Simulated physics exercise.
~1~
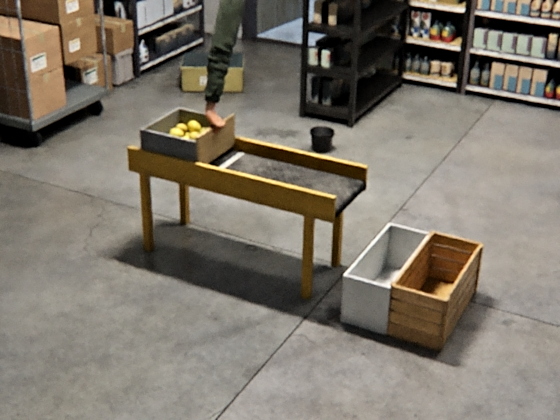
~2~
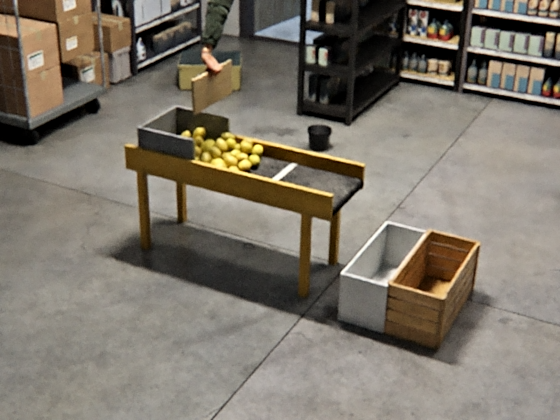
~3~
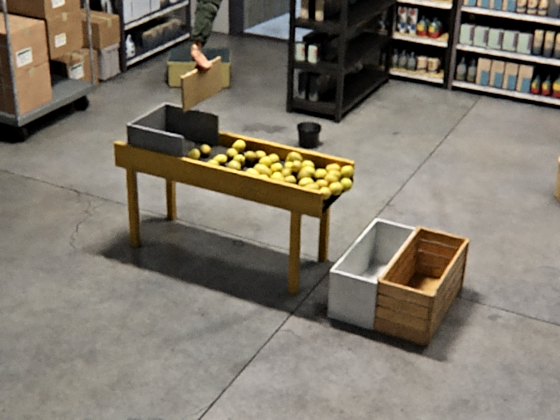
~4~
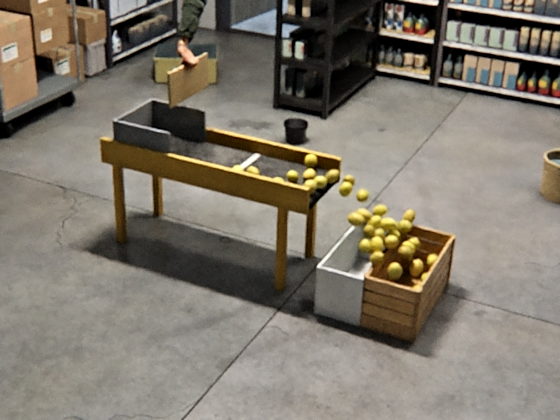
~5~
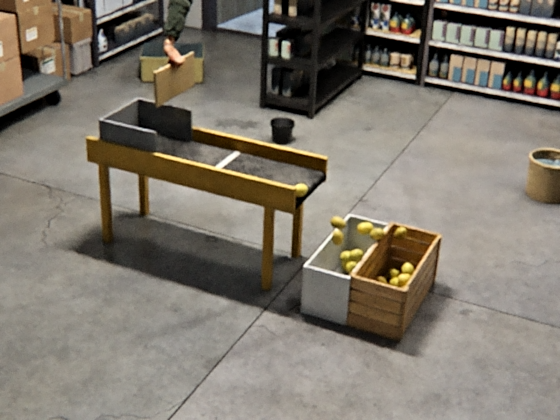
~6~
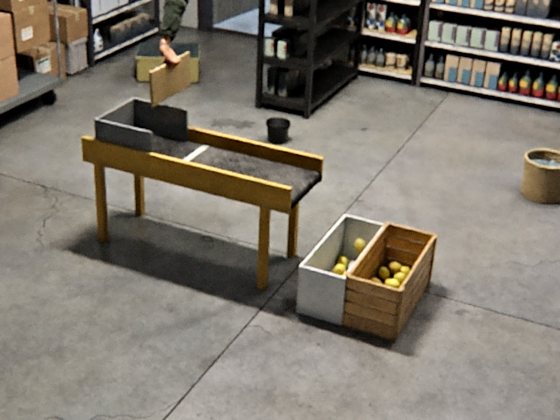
At first, a hand holds the upright board at the end of a grey pen of yellow lemons, which sits on a long wooden-framed belt with a white box and a wooden box on the floor beyond. The hand lifts the board, and the lemons spill out in a loose pile along the dark belt. They spread toward the far end, then pour off the edge in a scattered stream. Some drop into the white box while others land in the wooden one. By the end, the belt is clear and lemons rest in both boxes.
